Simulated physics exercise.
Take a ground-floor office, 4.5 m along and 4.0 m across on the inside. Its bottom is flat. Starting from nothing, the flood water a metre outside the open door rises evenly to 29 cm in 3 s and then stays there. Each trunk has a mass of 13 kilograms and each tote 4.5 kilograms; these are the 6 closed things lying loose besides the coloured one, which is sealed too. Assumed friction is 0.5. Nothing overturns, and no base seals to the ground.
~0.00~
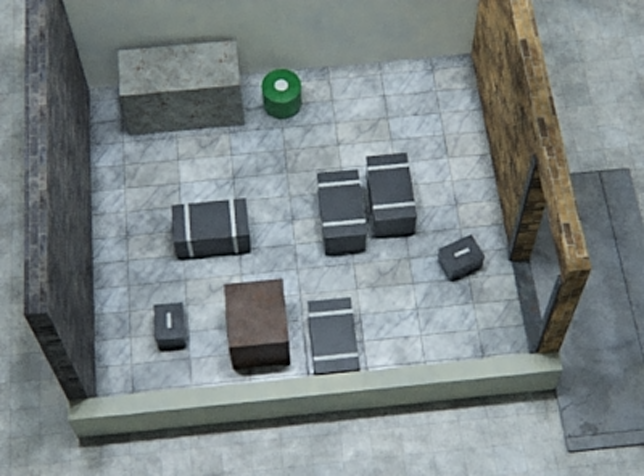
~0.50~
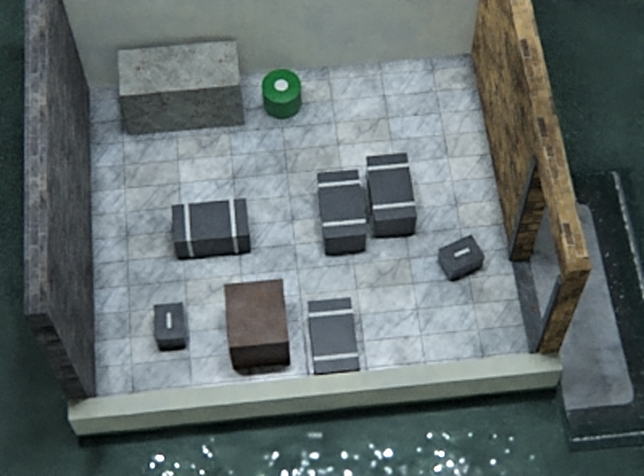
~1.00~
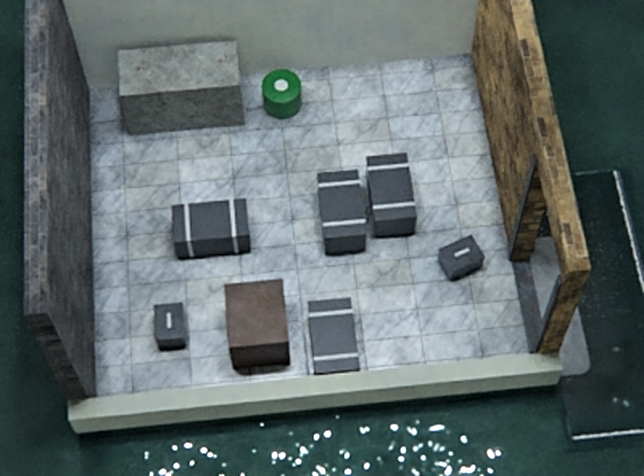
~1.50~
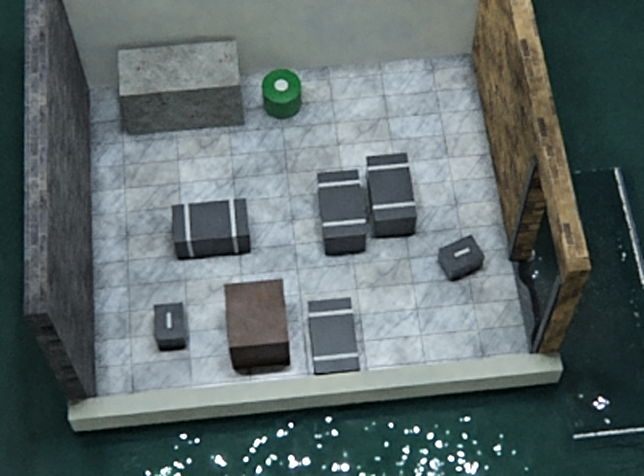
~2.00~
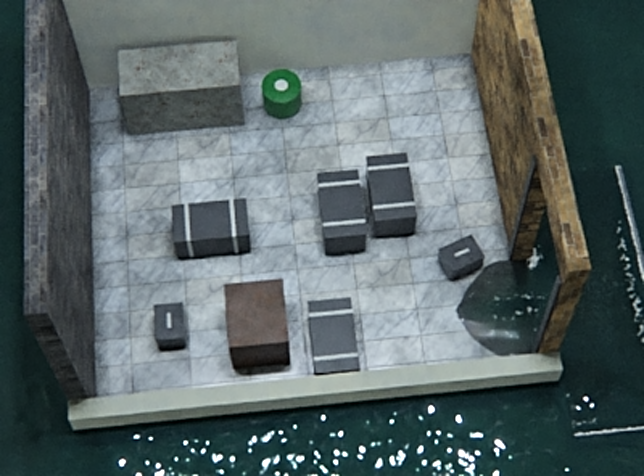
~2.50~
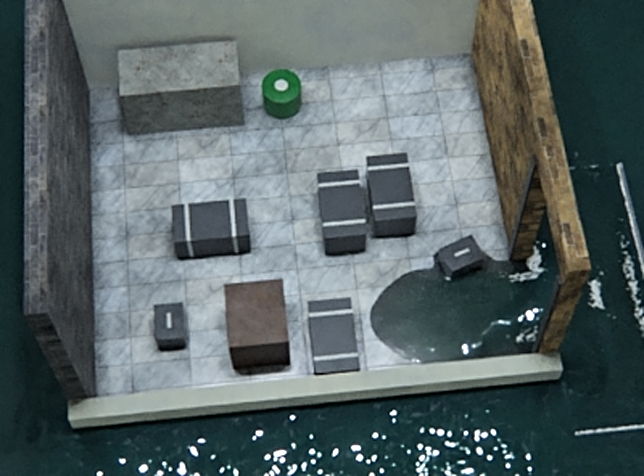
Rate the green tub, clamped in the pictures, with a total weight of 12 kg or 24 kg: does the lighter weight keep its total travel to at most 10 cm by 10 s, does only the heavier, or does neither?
Neither does.
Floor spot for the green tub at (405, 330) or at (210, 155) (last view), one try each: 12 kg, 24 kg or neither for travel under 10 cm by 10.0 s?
Trial 1 - no option succeeds; trial 2 - no option succeeds.
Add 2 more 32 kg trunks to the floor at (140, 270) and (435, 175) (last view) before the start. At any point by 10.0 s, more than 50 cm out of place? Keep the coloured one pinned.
The first comes out above the threshold, the second below the threshold.
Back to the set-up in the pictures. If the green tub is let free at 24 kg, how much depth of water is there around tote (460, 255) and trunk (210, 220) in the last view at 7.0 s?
Close to 2 and 13 centimetres.
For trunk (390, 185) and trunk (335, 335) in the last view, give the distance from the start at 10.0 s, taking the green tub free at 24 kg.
They sit 100 cm and 20 cm away, in the order given.
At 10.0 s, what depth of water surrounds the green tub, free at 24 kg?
Close to 14 cm deep.
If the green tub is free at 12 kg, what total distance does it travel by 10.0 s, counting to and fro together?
Some 200 centimetres of travel in total.
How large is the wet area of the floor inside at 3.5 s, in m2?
I'd put it close to 4.5 m2.
After 3.5 s the green tub would be 0 cm from its start with 12 kg and 0 cm from its start with 24 kg; 0 cm of water round it then.
After 4.5 s the green tub would be 0 cm from its start with 12 kg and 0 cm from its start with 24 kg; 0 cm of water round it then.
After 7.0 s the green tub would be 3 cm from its start with 12 kg and 0 cm from its start with 24 kg; 5 cm of water round it then.
After 10.0 s the green tub would be 198 cm from its start with 12 kg and 90 cm from its start with 24 kg; 14 cm of water round it then.
